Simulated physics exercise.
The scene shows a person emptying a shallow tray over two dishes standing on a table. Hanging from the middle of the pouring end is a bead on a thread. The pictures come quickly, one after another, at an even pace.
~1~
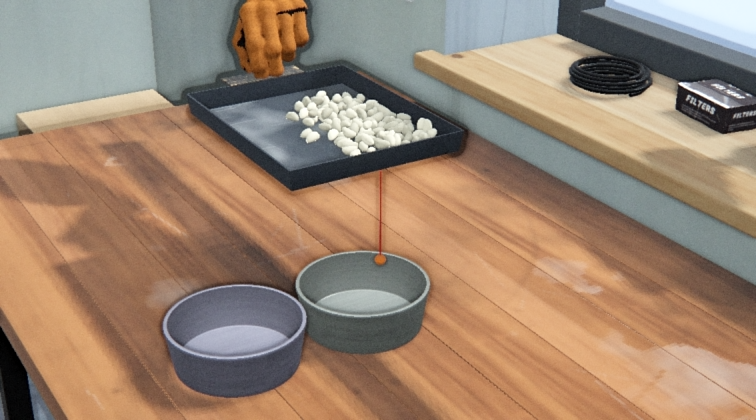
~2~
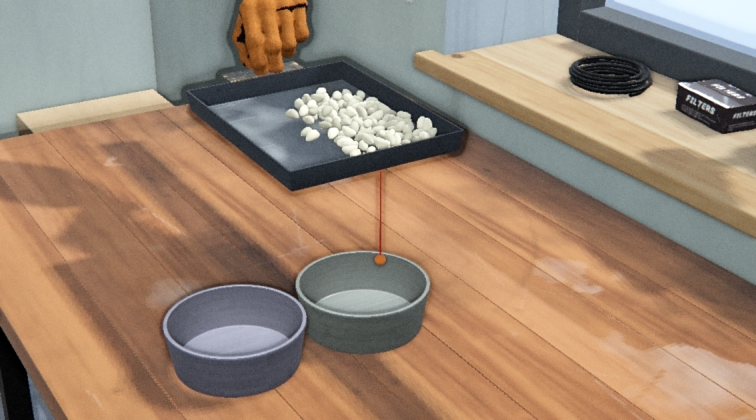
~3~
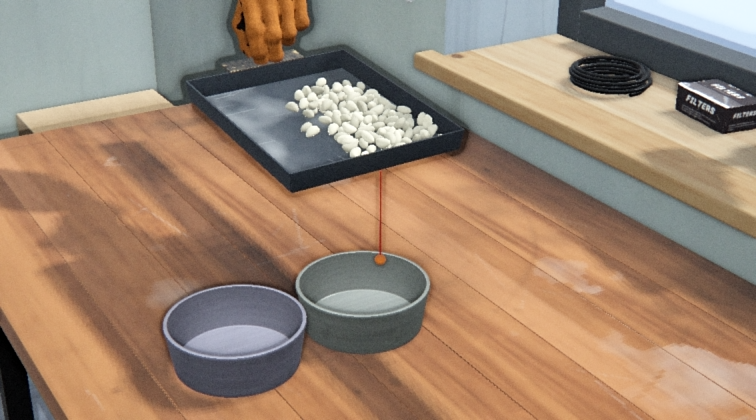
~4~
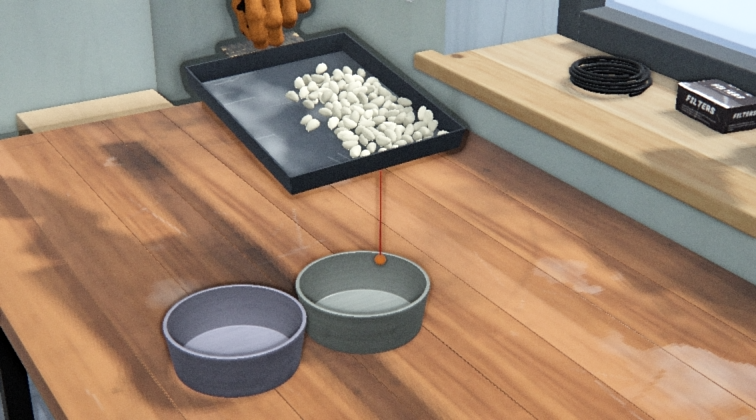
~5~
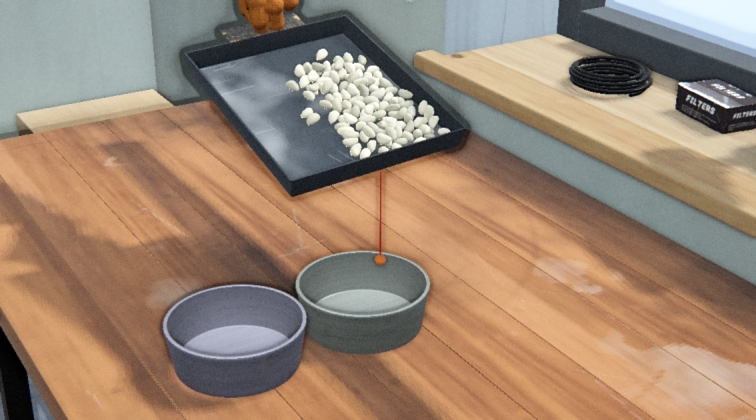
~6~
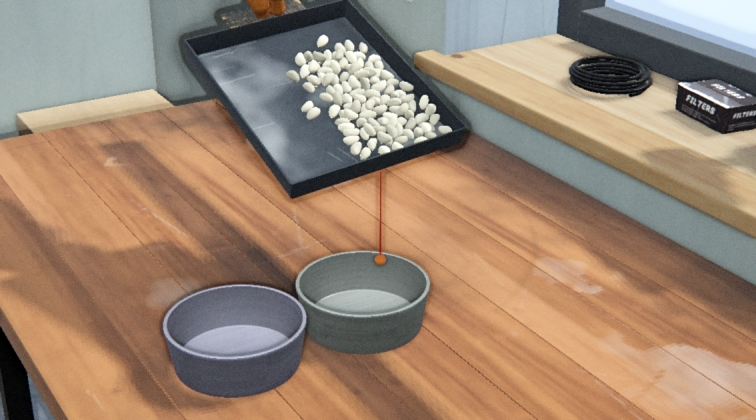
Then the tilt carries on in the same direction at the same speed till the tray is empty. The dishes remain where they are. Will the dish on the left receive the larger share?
No - the one on the right does.
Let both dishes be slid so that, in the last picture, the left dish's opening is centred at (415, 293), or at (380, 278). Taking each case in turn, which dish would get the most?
One: The left-hand dish. Two: The left one.
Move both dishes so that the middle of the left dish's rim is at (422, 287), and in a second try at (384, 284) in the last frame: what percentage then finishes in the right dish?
Close to 0 in a hundred, then close to 0 in a hundred.
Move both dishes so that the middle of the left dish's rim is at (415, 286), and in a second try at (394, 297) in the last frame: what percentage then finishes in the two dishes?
First case: Some 50 %; second case: Some 70 %.
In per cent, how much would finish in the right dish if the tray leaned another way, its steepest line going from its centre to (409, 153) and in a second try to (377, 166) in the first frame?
Lab note: Case 1 near 10 %, case 2 near 30 %.
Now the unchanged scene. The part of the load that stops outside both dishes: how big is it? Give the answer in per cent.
I'd say around 50 per cent.
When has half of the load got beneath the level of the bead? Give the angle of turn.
Around 115°, give or take.
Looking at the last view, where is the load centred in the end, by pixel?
Centre at rest: Close to (383, 339).
Soon after the last picture, tray tipped steeply; nearly all on the tray; a stray few in the air.
A little later, tray tipped past a quarter turn; most on the tray; a stray few in the left dish; a stray few in the right dish; a stray few outside both; a small part in the air.
Later still, tray tipped past a quarter turn; a small part in the left dish; about half in the right dish; about half outside both.
At rest, tray tipped past a quarter turn; a small part in the left dish; about half in the right dish; about half outside both.
